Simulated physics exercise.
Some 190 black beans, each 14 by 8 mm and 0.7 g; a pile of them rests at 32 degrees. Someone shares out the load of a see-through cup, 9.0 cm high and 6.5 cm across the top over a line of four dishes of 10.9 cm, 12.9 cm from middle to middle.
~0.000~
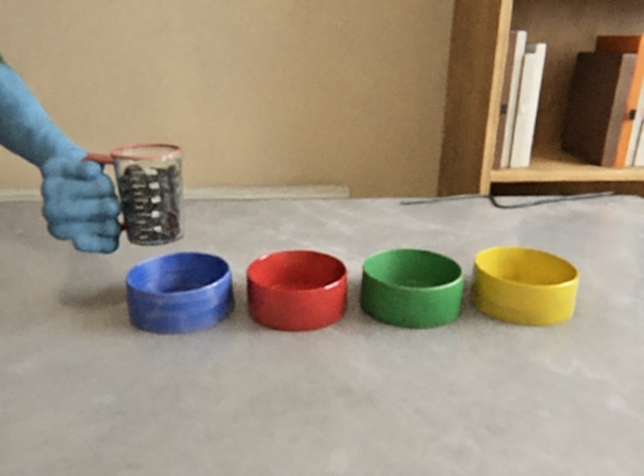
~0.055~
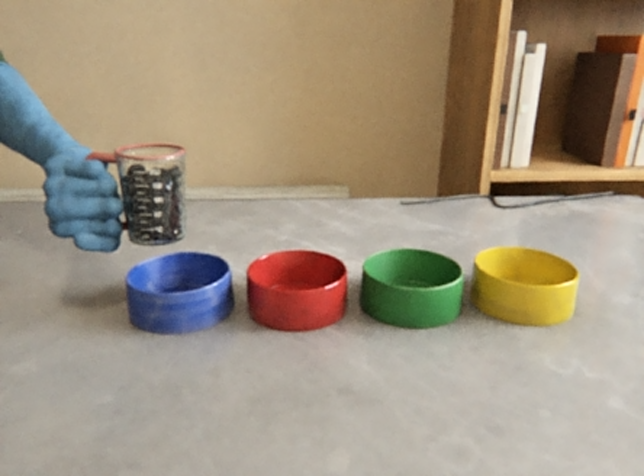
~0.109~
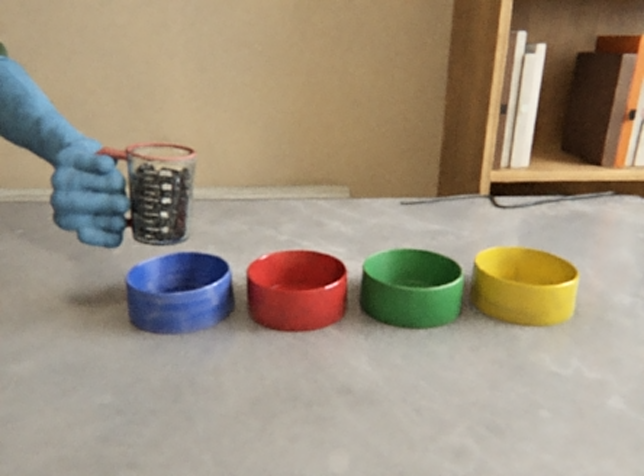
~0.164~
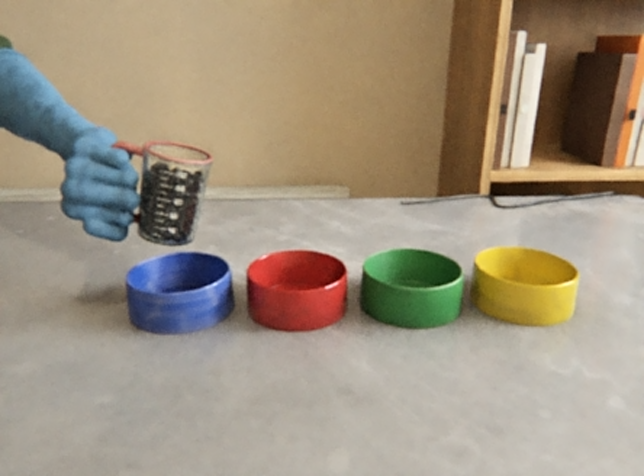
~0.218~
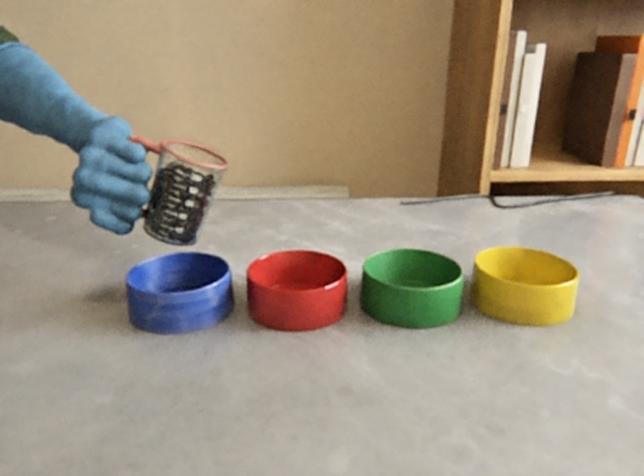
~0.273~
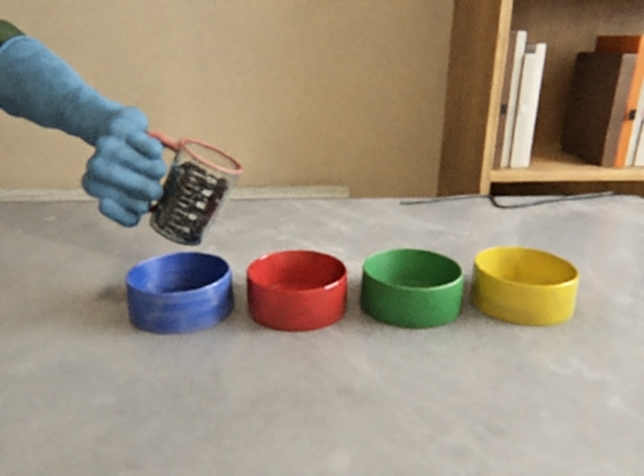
At the start, a blue-gloved hand holds a clear cup of dark pieces upright at the left, above a row of blue, red, green and yellow dishes. The hand then moves the cup a short way right, tilting it steadily rightward, with the pieces still inside.
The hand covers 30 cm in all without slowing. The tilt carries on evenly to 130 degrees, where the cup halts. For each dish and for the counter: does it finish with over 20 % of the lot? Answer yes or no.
Red: No, blue: No, green: Yes, yellow: No, counter: No.
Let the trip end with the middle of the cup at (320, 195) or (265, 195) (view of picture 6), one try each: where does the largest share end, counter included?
The winner: Green; red.
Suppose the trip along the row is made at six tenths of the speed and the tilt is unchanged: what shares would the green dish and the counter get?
Then: Green 0, counter 10.
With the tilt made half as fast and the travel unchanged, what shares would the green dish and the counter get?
Then: Green 0, counter 50.
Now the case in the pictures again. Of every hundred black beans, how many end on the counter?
Some 5 per cent.
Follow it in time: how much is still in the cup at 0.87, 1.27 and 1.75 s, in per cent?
About 95, 0, 0.
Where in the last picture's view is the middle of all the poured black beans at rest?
Near (417, 290).
Then, at 0.87 s, tilt 108 degrees; cup holds 95 %.
Then, at 1.27 s, tilt 130 degrees; cup holds 0 %, green 95 %.
After 1.75 s, tilt 130 degrees; cup holds 0 %, green 95 %.
At rest (2.0 s), red 0 %, blue 0 %, green 95 %, yellow 0 %, counter 5 %.
